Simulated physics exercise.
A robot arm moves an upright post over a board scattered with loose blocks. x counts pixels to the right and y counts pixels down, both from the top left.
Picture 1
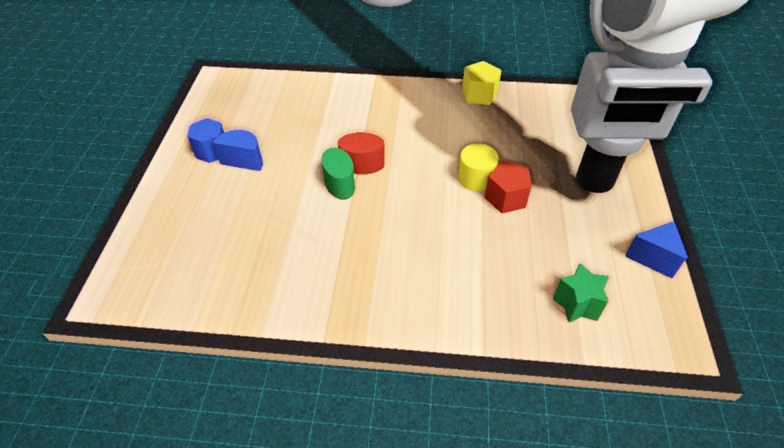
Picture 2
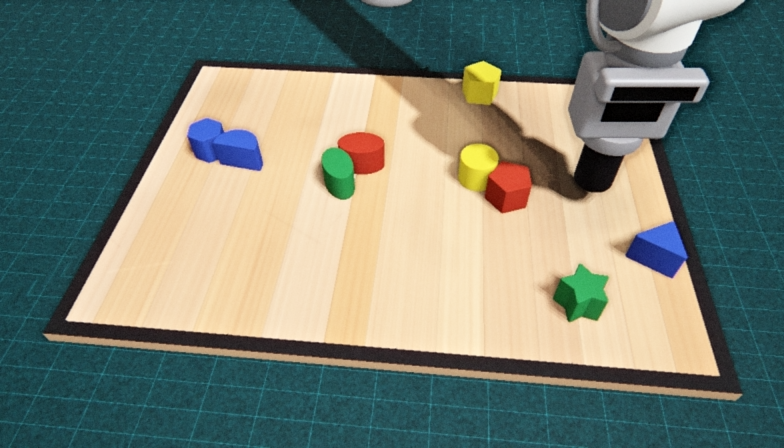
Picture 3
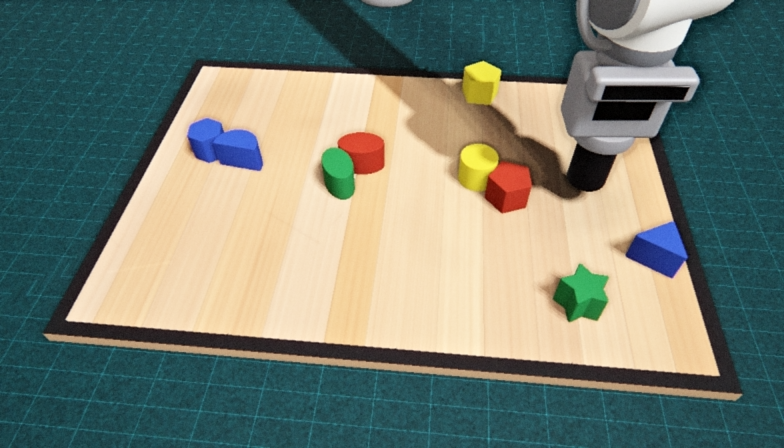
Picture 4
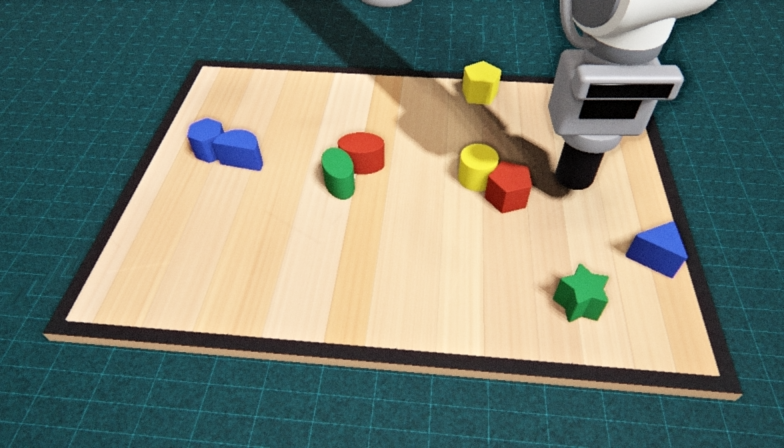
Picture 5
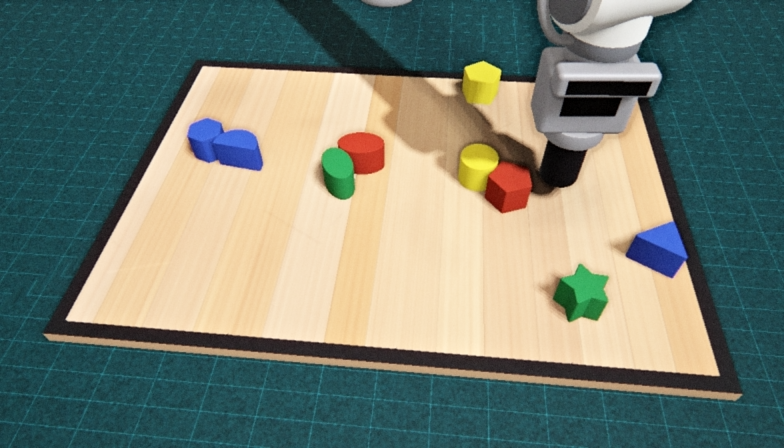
A robot arm slides its black post slightly left across the board while the blocks stay still.
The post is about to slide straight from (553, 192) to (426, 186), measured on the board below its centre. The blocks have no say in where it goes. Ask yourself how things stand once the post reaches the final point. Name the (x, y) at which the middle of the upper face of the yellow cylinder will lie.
Top centre: (415, 139).
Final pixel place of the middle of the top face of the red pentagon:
When the path ends, it will be at (437, 191).
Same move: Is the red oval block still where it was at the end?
Yes, it checks out.
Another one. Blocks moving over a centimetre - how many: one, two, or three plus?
Put simply, two blocks are moved more than 1 cm.
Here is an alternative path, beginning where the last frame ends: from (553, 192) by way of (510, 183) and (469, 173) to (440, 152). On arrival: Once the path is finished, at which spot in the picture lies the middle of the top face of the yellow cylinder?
Its top middle is near (412, 143).
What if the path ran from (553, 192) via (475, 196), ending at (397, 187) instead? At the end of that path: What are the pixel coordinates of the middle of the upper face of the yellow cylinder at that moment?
The centre of its top will be at (429, 142).
The first path, step by step. One third of the way, post (513, 173); yellow cylinder (465, 154); red pentagon (483, 180), turned 30° anticlockwise.
Two thirds of the way, post (470, 171); yellow cylinder (441, 148); red pentagon (449, 187), turned 65° anticlockwise.
At the end, post (427, 170); red oval block still; yellow cylinder (415, 139); red pentagon (437, 191), turned 85° anticlockwise.
